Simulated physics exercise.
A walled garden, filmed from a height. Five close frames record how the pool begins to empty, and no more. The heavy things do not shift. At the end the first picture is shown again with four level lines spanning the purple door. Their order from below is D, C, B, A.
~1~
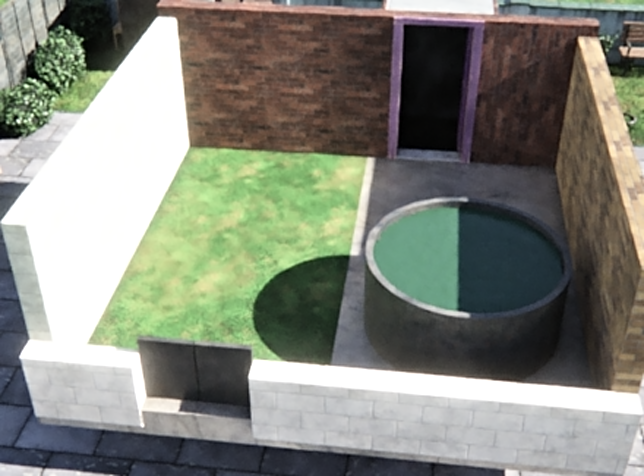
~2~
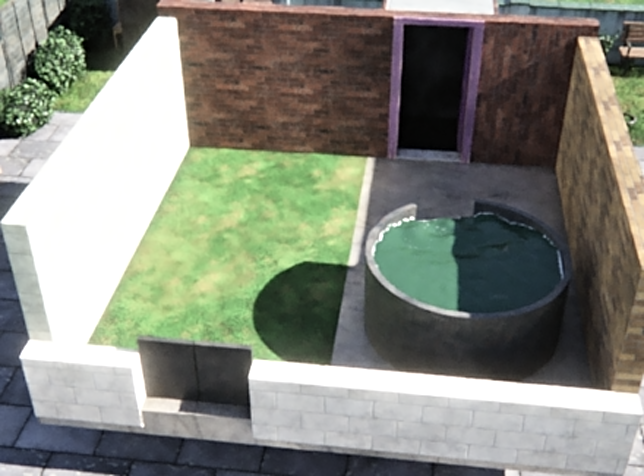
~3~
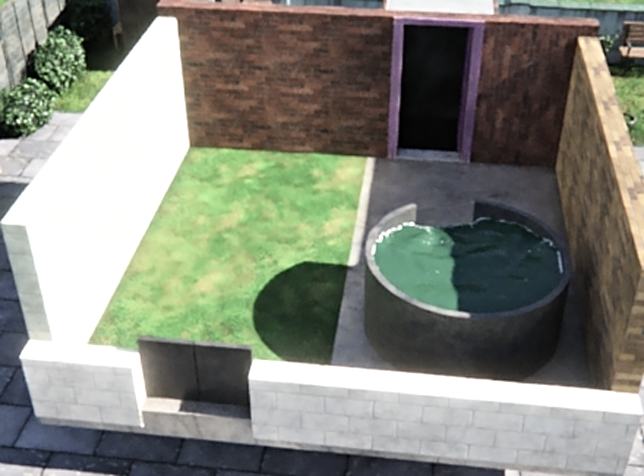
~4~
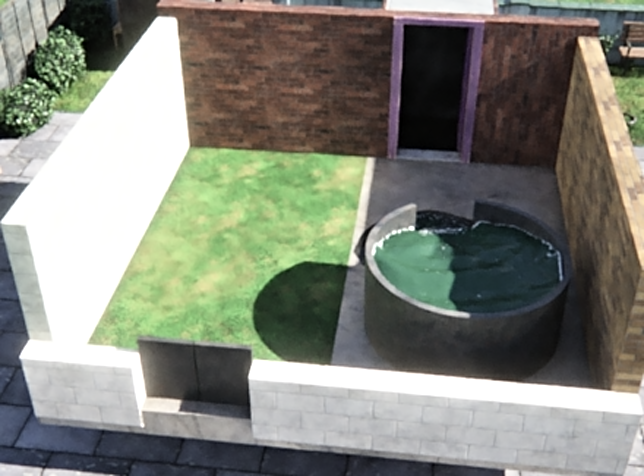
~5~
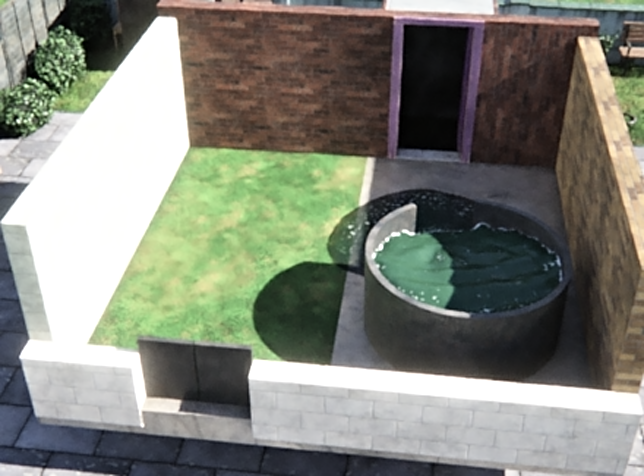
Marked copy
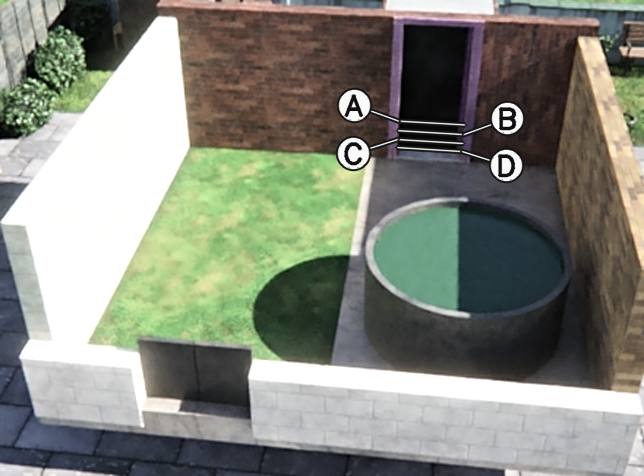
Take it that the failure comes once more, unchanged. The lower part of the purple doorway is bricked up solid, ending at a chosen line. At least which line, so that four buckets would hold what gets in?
It is C.
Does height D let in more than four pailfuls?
Yes, that goes wrong.
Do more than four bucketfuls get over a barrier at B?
No.
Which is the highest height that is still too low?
The answer is D.
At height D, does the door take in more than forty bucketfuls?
No.
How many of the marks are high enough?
Three of them.
On the marked copy, A at (431, 123); B at (430, 132); C at (430, 141); D at (429, 149); from the bottom up D, C, B, A.
Choosing A, nothing gets over.
Choosing B, nothing gets over.
Choosing C, a bucket or two gets in.
Choosing D, about 14 bucketfuls get in.
